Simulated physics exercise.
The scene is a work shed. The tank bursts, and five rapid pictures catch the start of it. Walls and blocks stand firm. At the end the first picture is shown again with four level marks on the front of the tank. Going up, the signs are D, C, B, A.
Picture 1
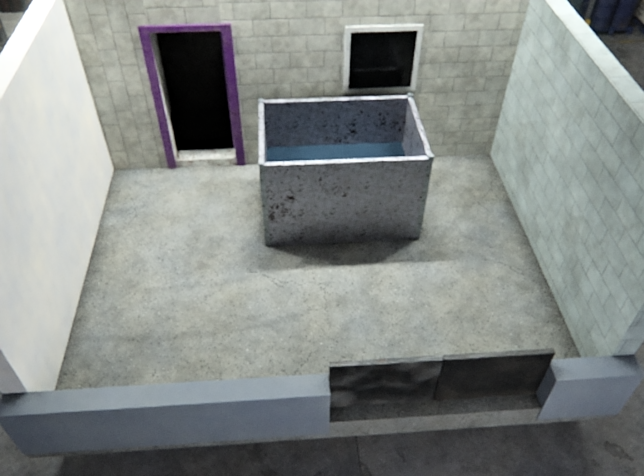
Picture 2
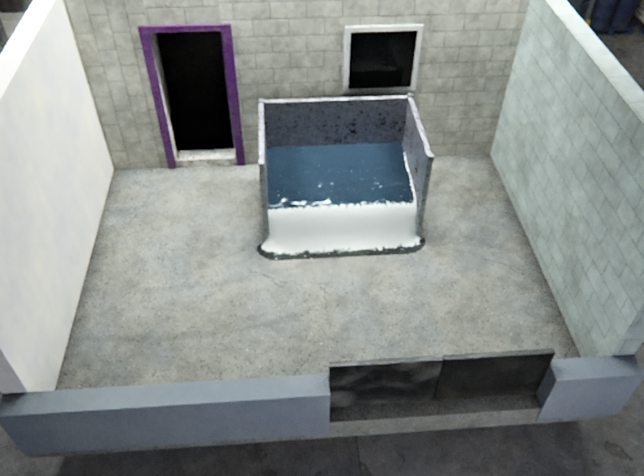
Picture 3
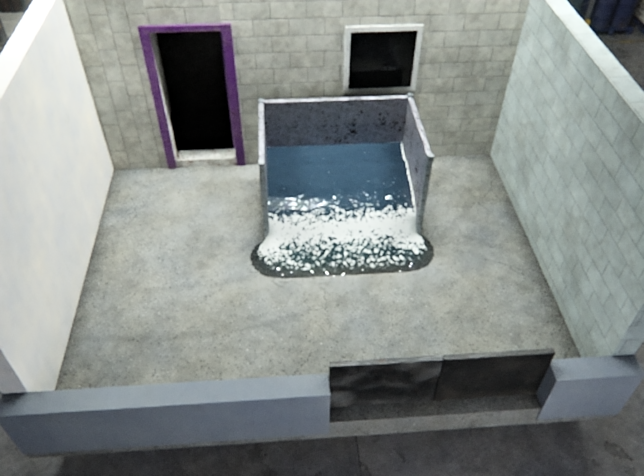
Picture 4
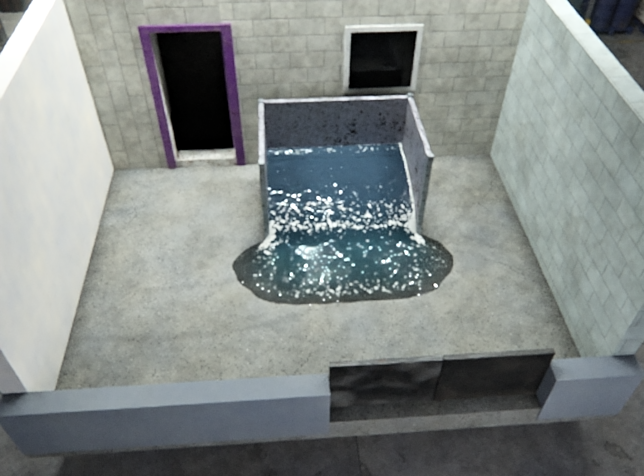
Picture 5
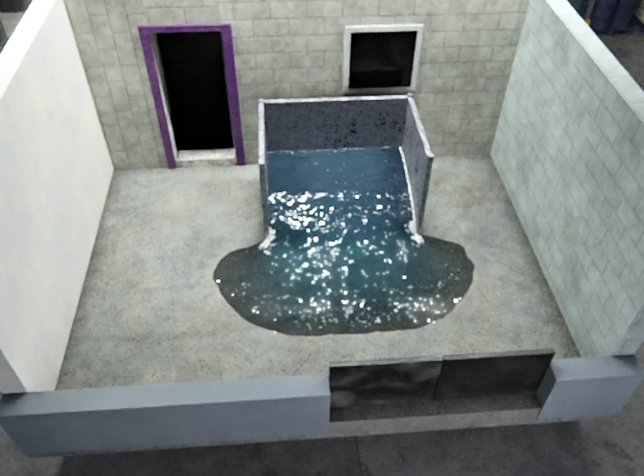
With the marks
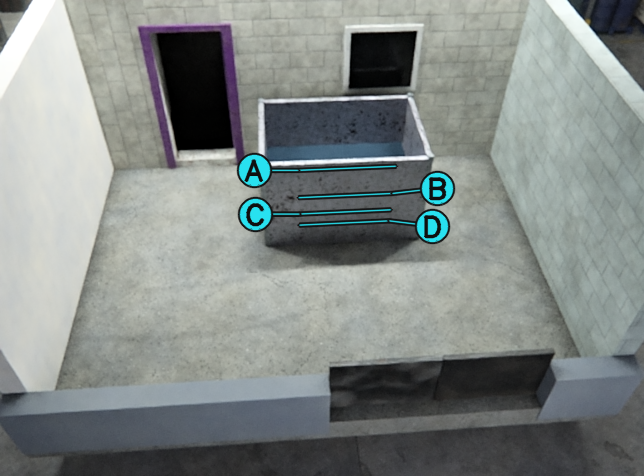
Water sits still in a speckled stone tank inside a work shed with a purple doorway, until the tank's front side gives way. It pours out in a white, foaming rush, then fans across the concrete floor toward the viewer, forming a wide, dark, glittering pool as the tank's level drops.
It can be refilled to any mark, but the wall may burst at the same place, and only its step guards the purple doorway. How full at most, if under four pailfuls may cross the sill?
Take B.
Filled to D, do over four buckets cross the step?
No, not at all.
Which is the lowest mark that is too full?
It is A.
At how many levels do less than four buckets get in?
Three of them.
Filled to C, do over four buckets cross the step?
No, that is safe.
On the marked copy, A at (347, 168); B at (345, 195); C at (345, 211); D at (344, 222); from the bottom up D, C, B, A.
If A is chosen, about 11 bucketfuls get in.
If B is chosen, a bucket or two gets in.
If C is chosen, nothing gets over.
If D is chosen, nothing gets over.
